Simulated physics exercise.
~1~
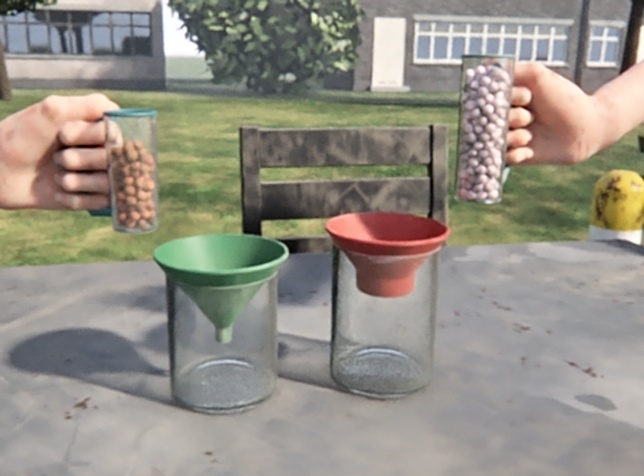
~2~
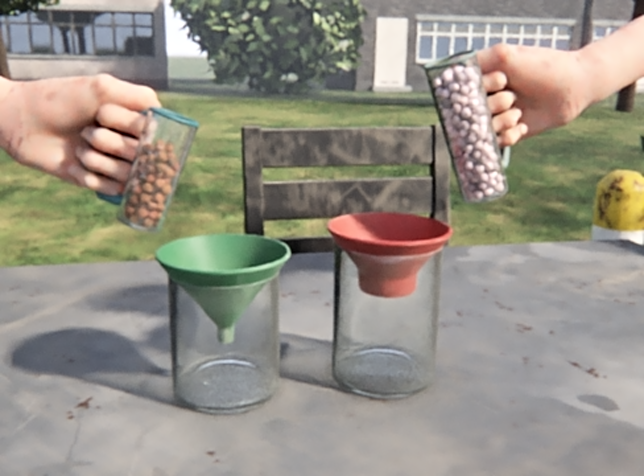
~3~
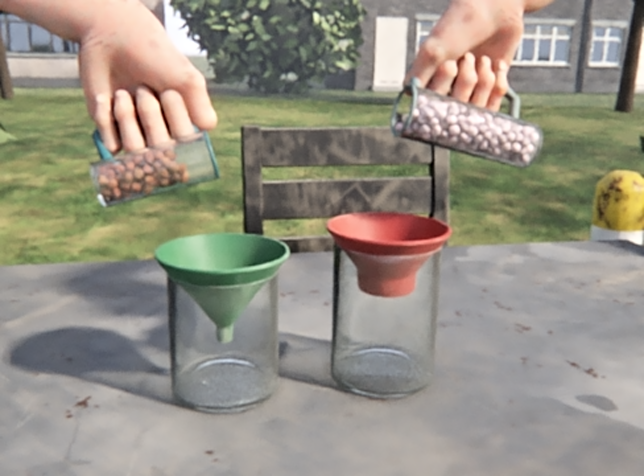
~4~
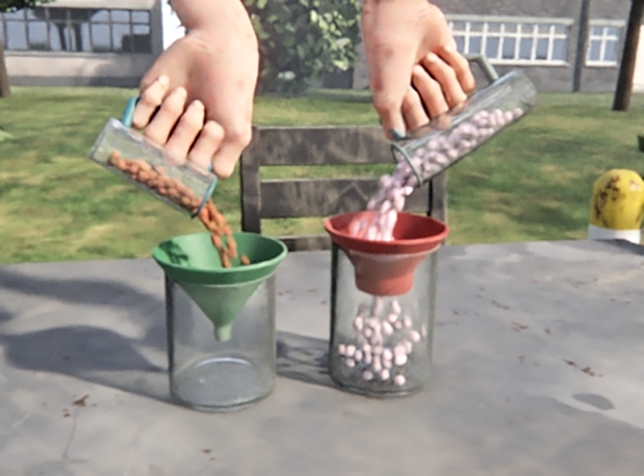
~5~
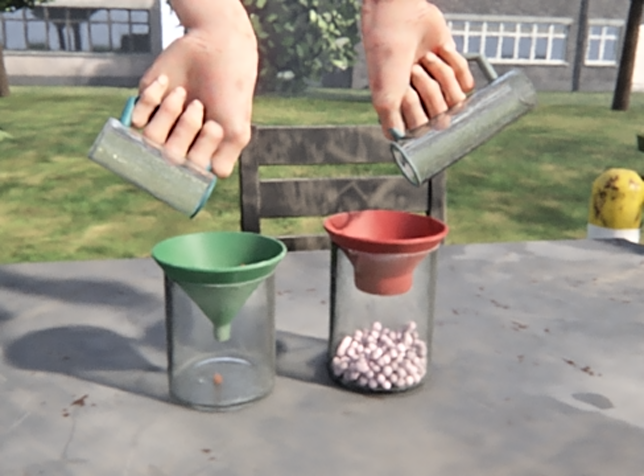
The clip shows two hands tipping clear cups over funnels set in glass jars, brown pieces into a green funnel and pale pinkish pieces into a red one; the pale pieces collect in the right jar, while the left jar ends nearly empty, with nearly all the brown pieces stuck in its funnel.
